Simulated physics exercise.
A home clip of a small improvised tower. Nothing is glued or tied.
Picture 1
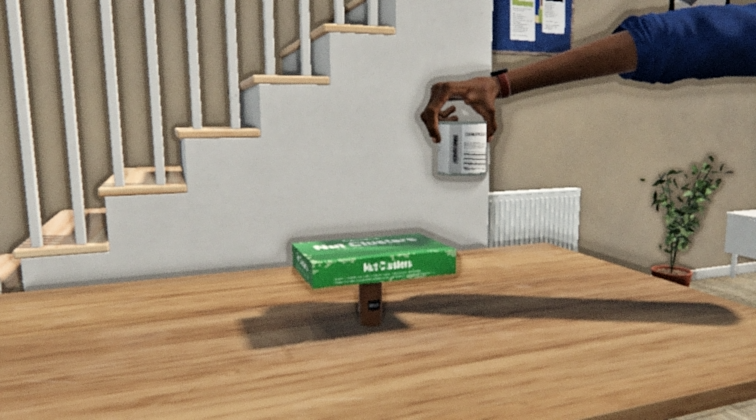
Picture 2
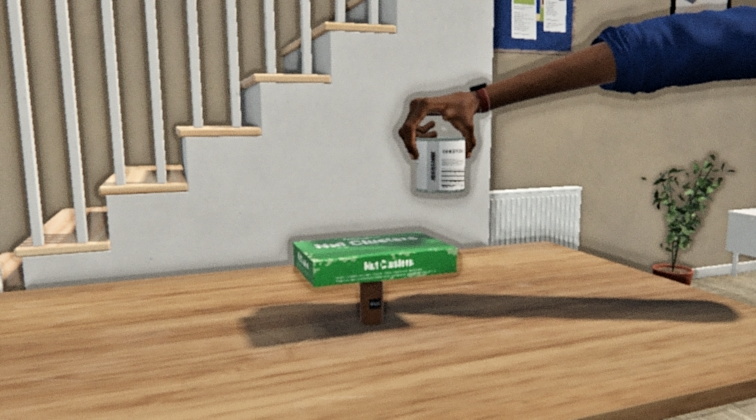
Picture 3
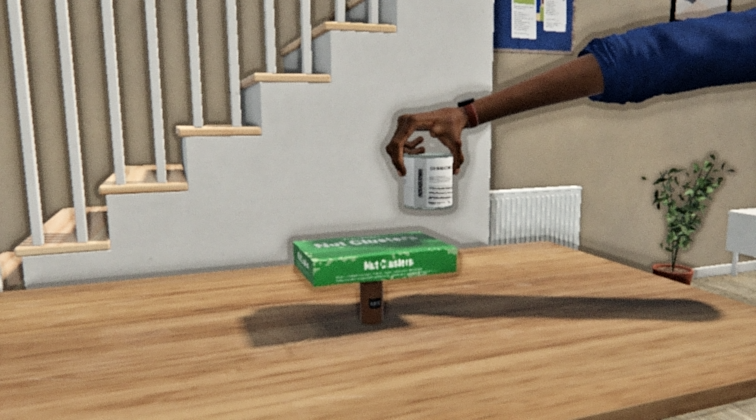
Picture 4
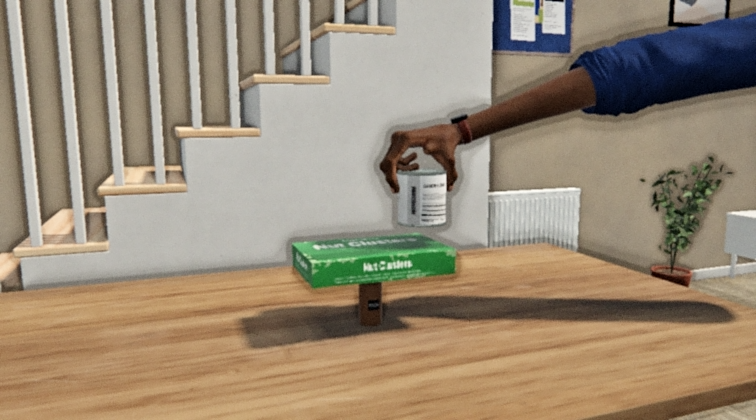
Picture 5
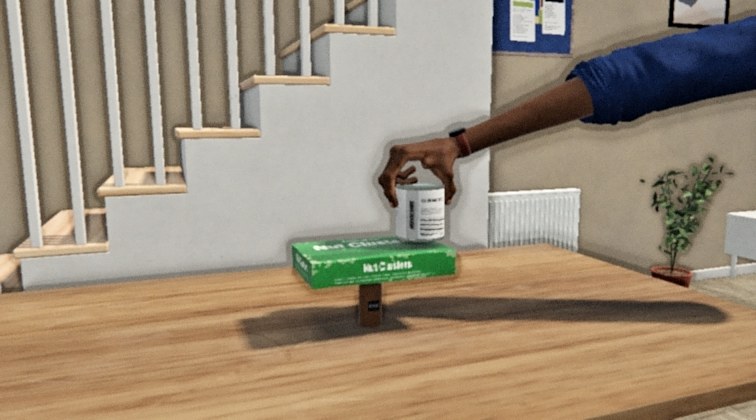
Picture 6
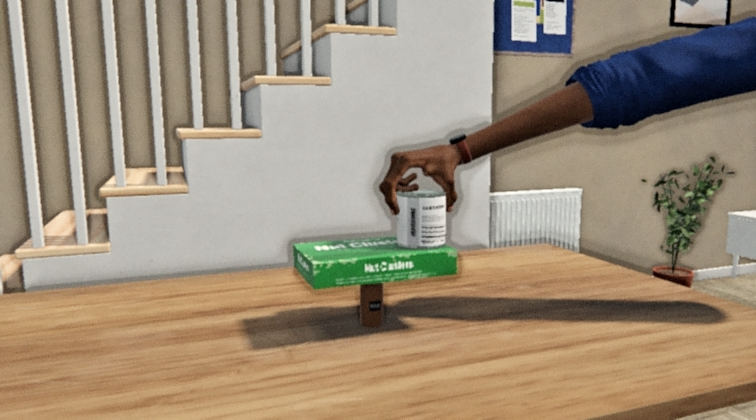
At first, a hand reaching in from the right holds a white tin above a green box of nut clusters, which sits on a small brown shaker on a wooden table. The hand moves slightly left and lowers the tin to the right side of the box top, its fingers still around it.
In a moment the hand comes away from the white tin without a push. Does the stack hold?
As it turns out, it loses its balance.
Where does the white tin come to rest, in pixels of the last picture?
Near (530, 295).
Then, 0.40 s later than the last frame, white tin now fallen; green packet tilted by 64°.
Then, 0.70 s later than the last frame, green packet tilted by 37°; brown shaker tilted by 30°.
Then, 1.00 s later than the last frame, green packet now fallen; brown shaker on its side.
When it is over, fallen, white tin and green packet; lying over in the stack, brown shaker. End places, in pixels of the last picture, white tin near (530, 295). The stack comes apart.
